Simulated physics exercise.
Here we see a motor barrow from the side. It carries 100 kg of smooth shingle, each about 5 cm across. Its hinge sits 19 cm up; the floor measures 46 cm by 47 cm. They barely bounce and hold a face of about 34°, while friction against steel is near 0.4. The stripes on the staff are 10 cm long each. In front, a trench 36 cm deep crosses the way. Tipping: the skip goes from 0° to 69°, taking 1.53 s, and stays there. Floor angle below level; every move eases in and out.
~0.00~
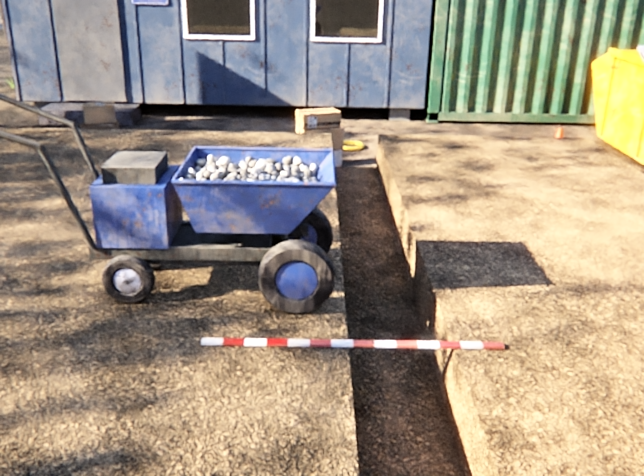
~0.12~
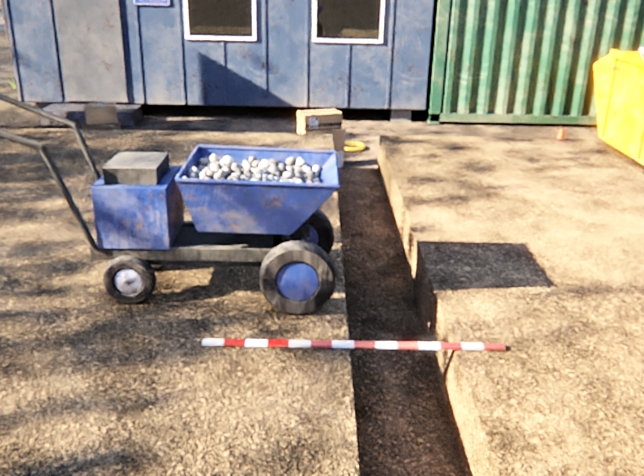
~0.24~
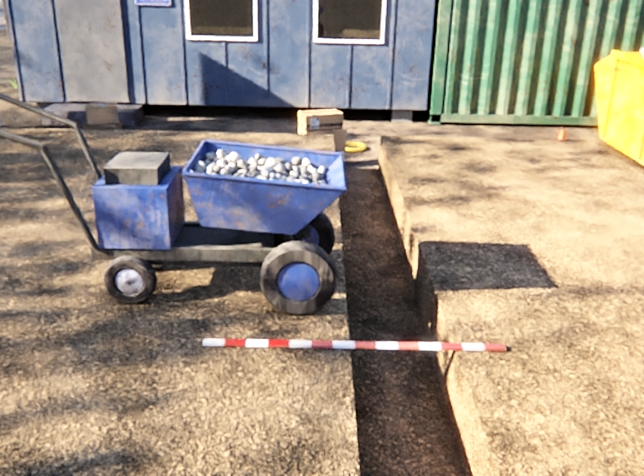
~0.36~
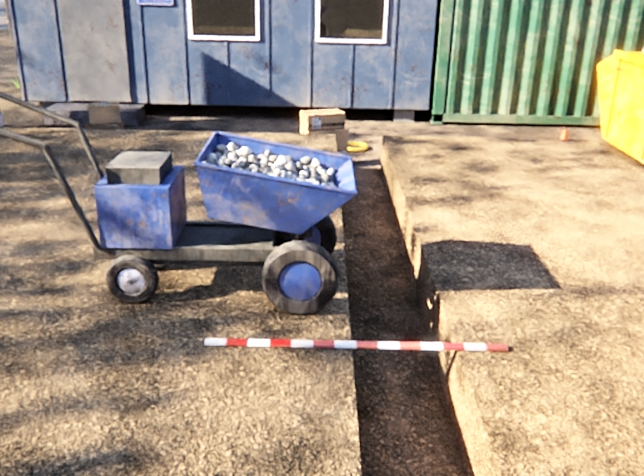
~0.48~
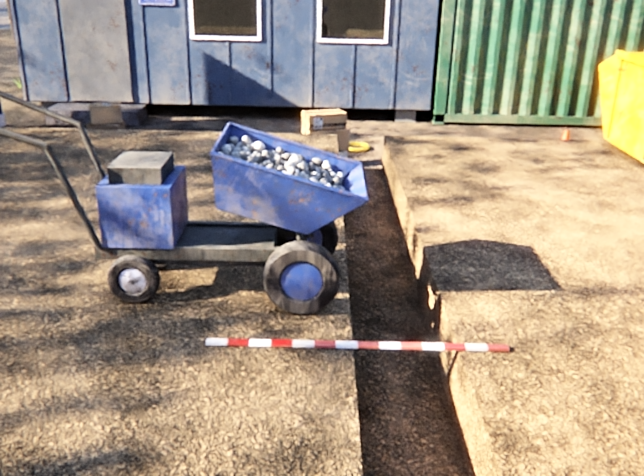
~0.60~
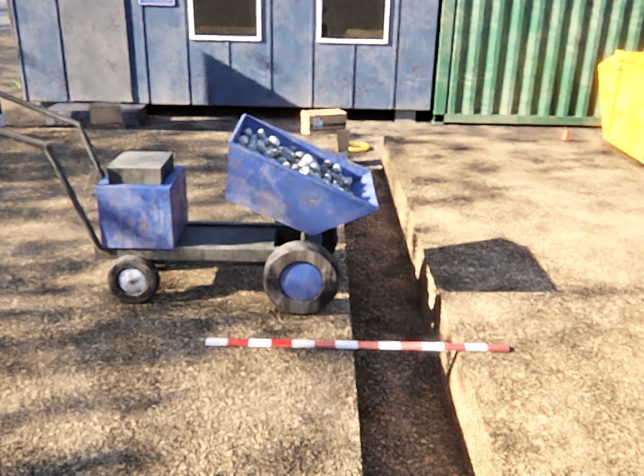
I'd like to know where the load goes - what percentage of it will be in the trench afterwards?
I would put it at about 62 per cent.
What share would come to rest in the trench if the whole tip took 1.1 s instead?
About 60%.
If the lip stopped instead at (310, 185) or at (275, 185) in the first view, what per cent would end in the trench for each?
Around 95 and then 100 percent.
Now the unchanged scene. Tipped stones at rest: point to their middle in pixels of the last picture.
I'd point somewhere around (423, 334).
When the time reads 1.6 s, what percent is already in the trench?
Close to 30 per cent has got there by then.
After 1.1 s the floor is at 58°; 100 % in the skip; the foremost stones are at (410, 239).
After 1.6 s the floor is at 69°; 47 % in the skip, 28 % in the trench, 25 % past the trench; the foremost stones are at (510, 278).
After 2.0 s the floor is at 69°; 17 % in the skip, 45 % in the trench, 38 % past the trench; the foremost stones are at (574, 277).
After 3.9 s the floor is at 69°; 0 % in the skip, 62 % in the trench, 38 % past the trench; the foremost stones are at (611, 273).
